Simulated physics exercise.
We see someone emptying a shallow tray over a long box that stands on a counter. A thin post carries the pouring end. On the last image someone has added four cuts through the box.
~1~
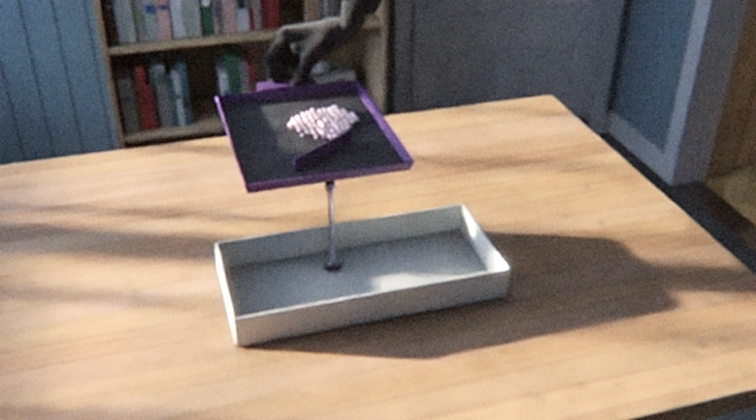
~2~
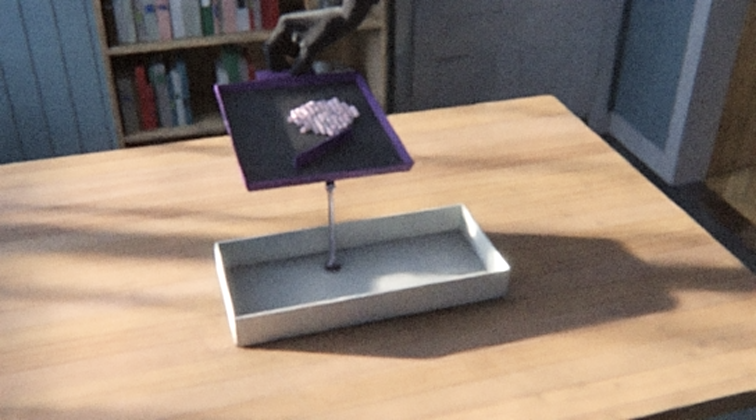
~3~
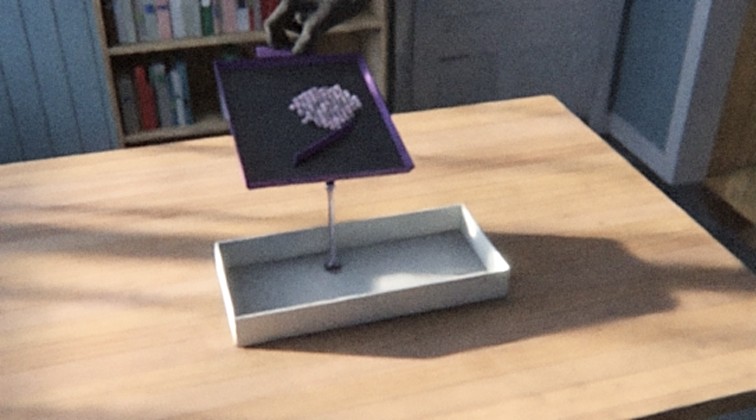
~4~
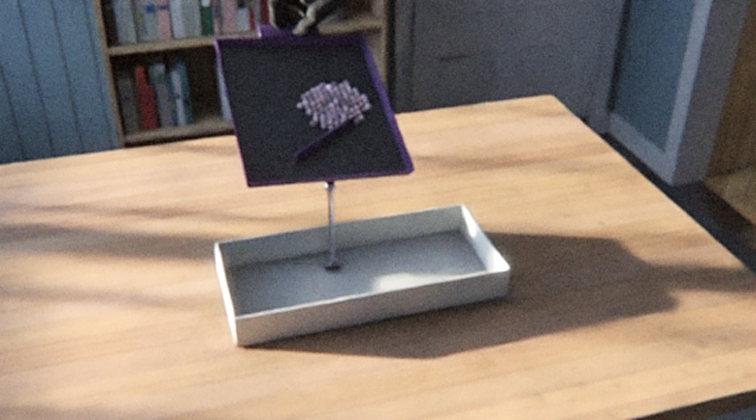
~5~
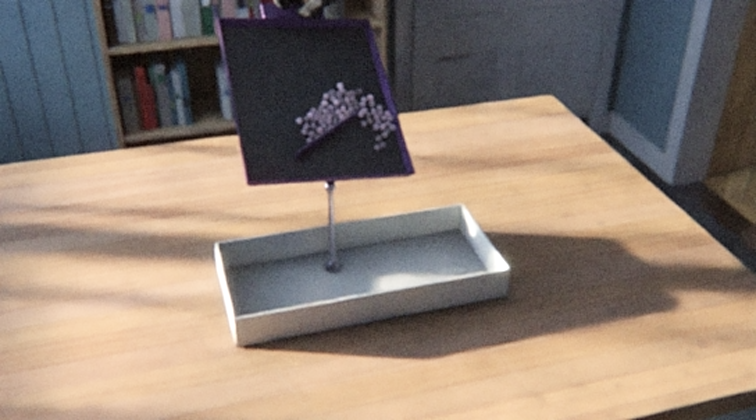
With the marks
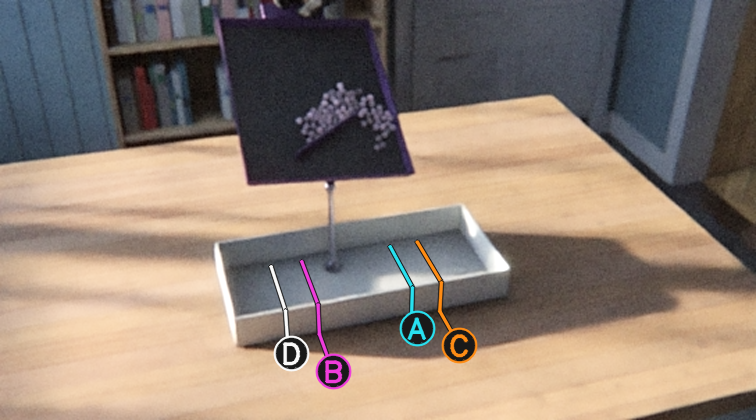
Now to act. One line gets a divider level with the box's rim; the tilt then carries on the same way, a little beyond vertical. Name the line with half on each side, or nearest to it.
Choose A.
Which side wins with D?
The right side.
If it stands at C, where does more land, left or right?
The left side.
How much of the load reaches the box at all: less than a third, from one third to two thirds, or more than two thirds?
It is more than two thirds.
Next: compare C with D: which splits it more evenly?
C.
On the marked copy, line A crosses the front rim at (412, 286); line B crosses the front rim at (317, 303); line C crosses the front rim at (440, 281); line D crosses the front rim at (285, 309).
Choosing A, of what is caught, about half on the left of the divider, about half on the right.
Choosing B, of what is caught, a small part on the left of the divider, most on the right.
Choosing C, of what is caught, most on the left of the divider, about a quarter on the right.
Choosing D, of what is caught, a stray few on the left of the divider, nearly all on the right.
